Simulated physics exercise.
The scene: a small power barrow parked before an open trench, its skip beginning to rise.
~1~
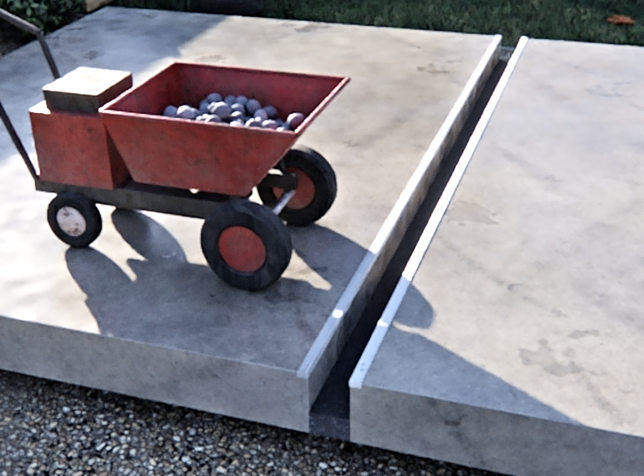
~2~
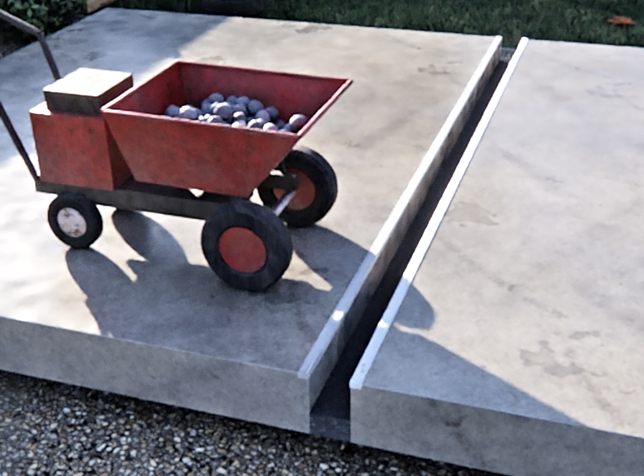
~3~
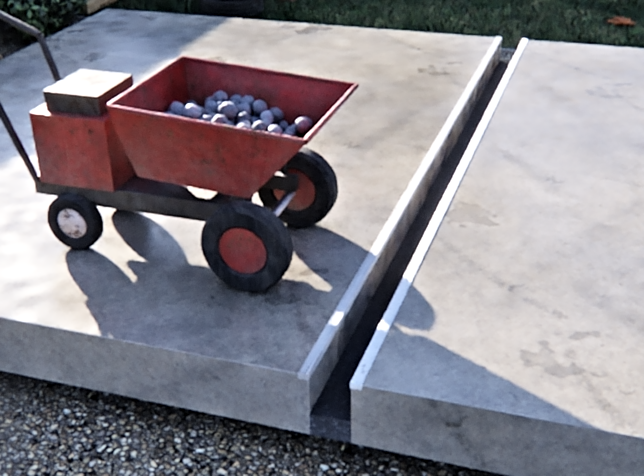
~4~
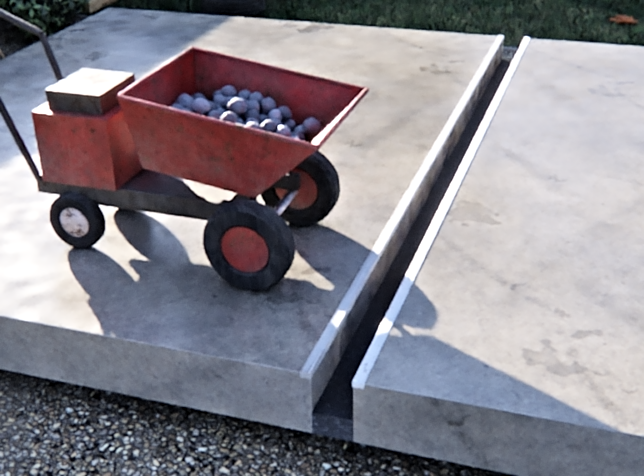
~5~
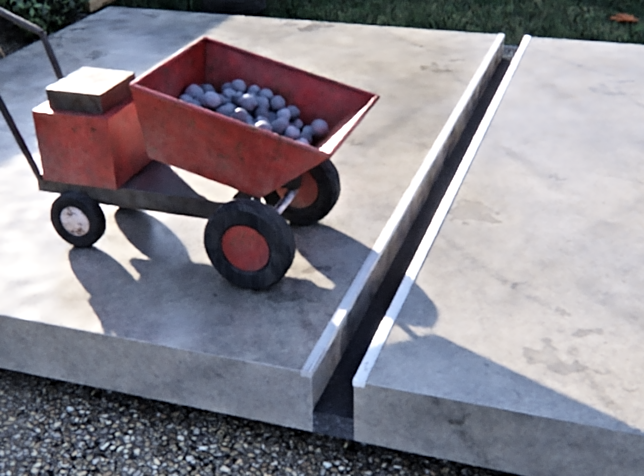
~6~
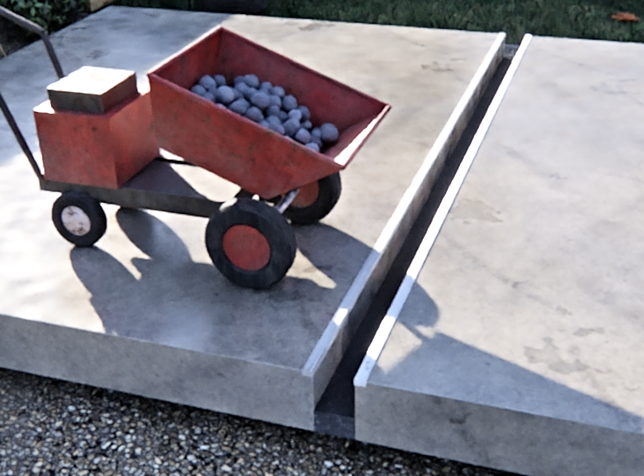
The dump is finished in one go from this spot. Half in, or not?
The trench takes under half.
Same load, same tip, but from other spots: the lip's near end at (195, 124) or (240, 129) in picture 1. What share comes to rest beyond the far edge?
About 10 and 20 per cent.
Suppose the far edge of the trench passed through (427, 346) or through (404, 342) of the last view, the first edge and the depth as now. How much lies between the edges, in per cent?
About 80 and 50 per cent.
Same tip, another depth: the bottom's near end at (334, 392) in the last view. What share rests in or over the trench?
Close to 0 per cent.
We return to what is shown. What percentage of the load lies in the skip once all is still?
About 25 per cent.
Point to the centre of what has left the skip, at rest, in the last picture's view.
Around (473, 273).
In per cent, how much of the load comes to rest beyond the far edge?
Some 75 per cent.
Just after the last frame, skip tipped steeply; every one in the skip.
A moment on, skip tipped right over; roughly two thirds in the skip; just a few in or heaped over the trench; roughly a third beyond it.
Further on, skip tipped right over; roughly a quarter in the skip; just a few in or heaped over the trench; the larger part beyond it.
When it is over, skip tipped right over; roughly a quarter in the skip; just a few in or heaped over the trench; the larger part beyond it.
